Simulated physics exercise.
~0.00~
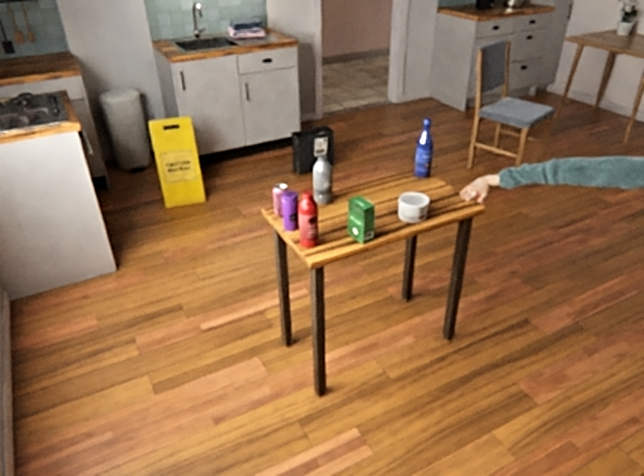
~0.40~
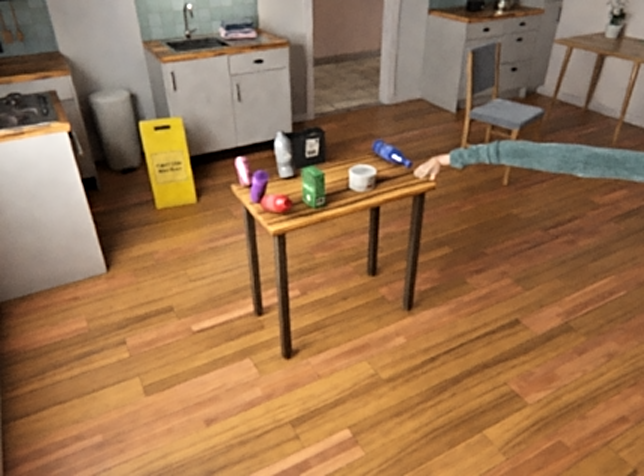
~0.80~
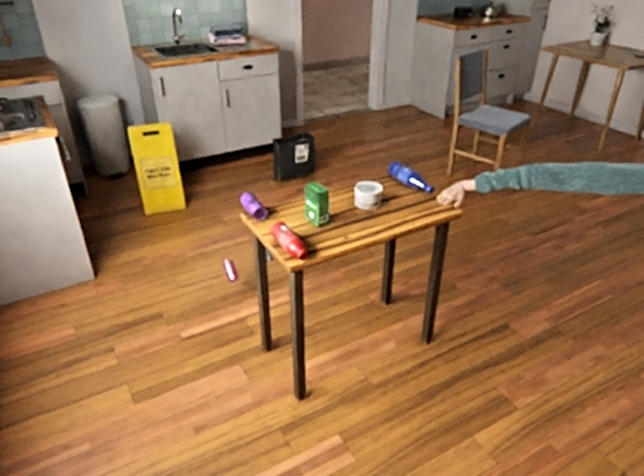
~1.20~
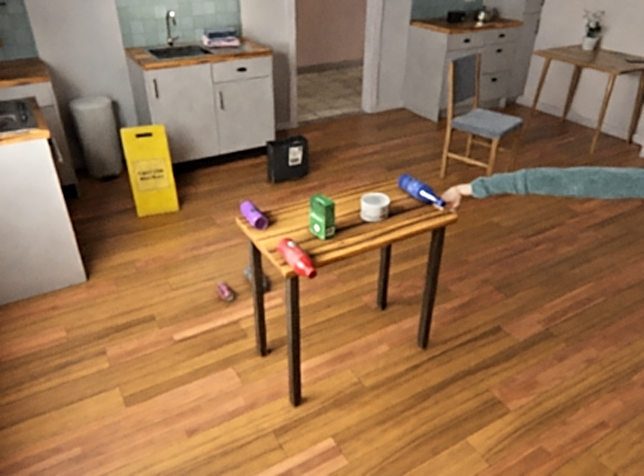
In a kitchen, a hand jerks a wooden table, toppling three containers while two others fall off.
